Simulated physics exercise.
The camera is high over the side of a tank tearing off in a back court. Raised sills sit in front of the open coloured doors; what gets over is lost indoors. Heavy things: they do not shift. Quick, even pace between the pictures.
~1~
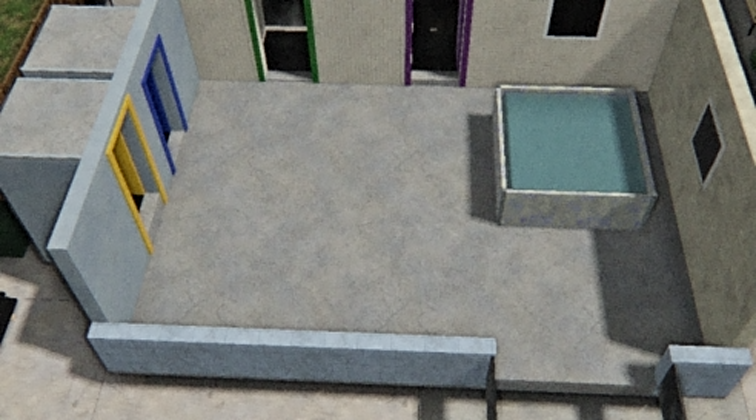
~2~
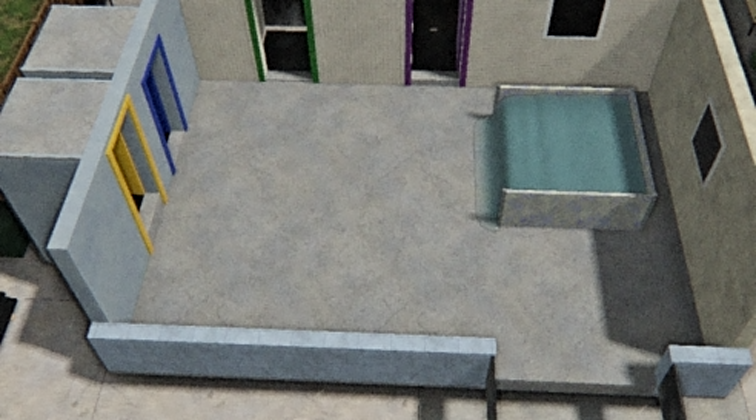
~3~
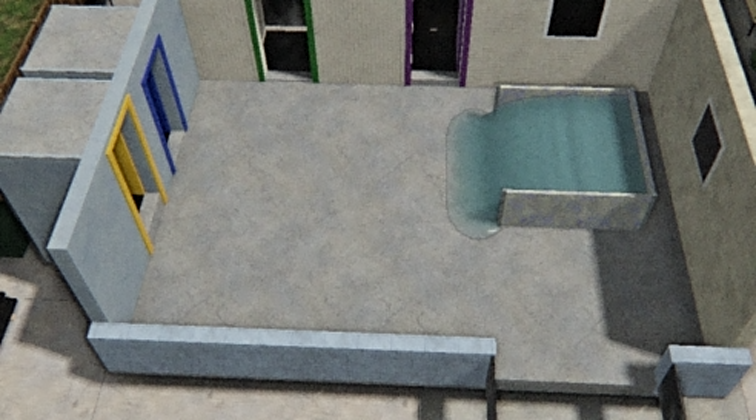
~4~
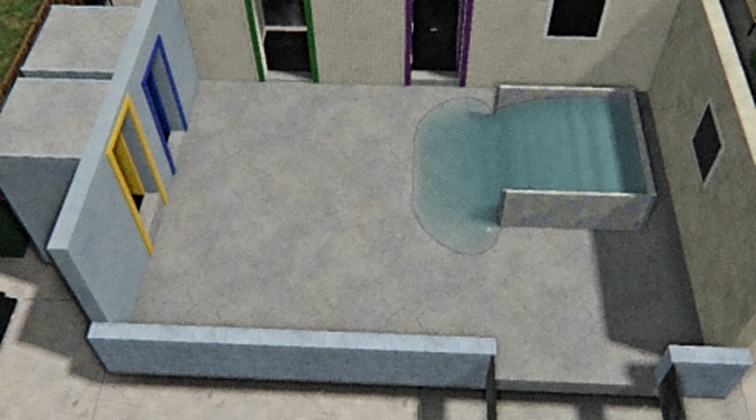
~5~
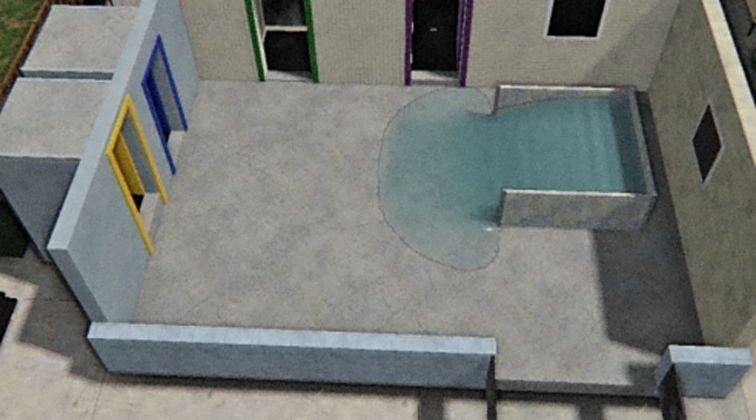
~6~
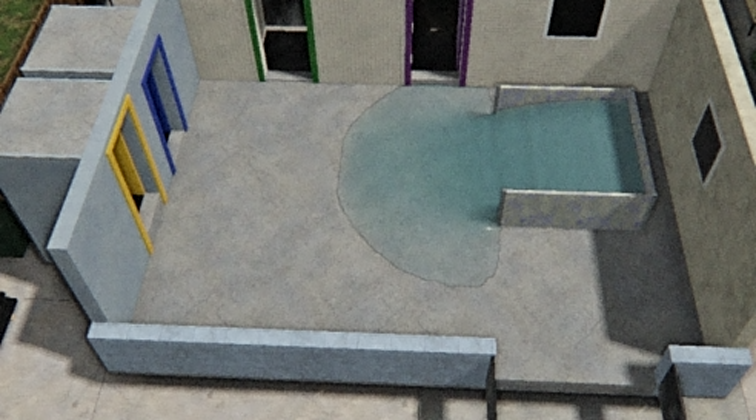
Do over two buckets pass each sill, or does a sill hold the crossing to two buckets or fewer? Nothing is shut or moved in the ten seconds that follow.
The purple door holds it to two or fewer; the yellow door holds it to two or fewer; the green door passes over two; the blue door passes over two.
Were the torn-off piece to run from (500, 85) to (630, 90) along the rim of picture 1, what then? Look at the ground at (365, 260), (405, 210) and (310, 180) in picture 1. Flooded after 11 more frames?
So: Spared, then spared, then wetted.
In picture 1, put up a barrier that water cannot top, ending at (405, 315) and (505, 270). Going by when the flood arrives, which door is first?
It is the purple door.
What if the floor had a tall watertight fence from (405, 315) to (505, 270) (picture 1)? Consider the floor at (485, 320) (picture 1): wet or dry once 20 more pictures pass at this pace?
That spot would be high and dry.
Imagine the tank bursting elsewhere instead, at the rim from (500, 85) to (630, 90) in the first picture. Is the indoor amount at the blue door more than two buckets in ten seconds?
Here's my take: The blue door tops the limit.
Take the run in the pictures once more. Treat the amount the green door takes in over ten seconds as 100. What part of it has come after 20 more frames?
Some 20 per cent.
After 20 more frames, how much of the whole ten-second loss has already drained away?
I get 40 percent.
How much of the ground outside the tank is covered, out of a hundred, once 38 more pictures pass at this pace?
I'd say 70 per cent.
A moment on, water covers 50 % of the floor; the purple door wet at the sill, nothing in, the yellow door not reached, the green door wet at the sill, nothing in, the blue door not reached.
Next, water covers 65 % of the floor; the purple door under two buckets in, the yellow door wet at the sill, nothing in, the green door under two buckets in, the blue door over two buckets in.
Then, water covers 70 % of the floor; the purple door under two buckets in, the yellow door wet at the sill, nothing in, the green door over two buckets in, the blue door far over two buckets in.
Later, water covers 70 % of the floor; the purple door under two buckets in, the yellow door wet at the sill, nothing in, the green door far over two buckets in, the blue door far over two buckets in.
In the end, water covers 100 % of the floor; the purple door under two buckets in, the yellow door wet at the sill, nothing in, the green door far over two buckets in, the blue door far over two buckets in.
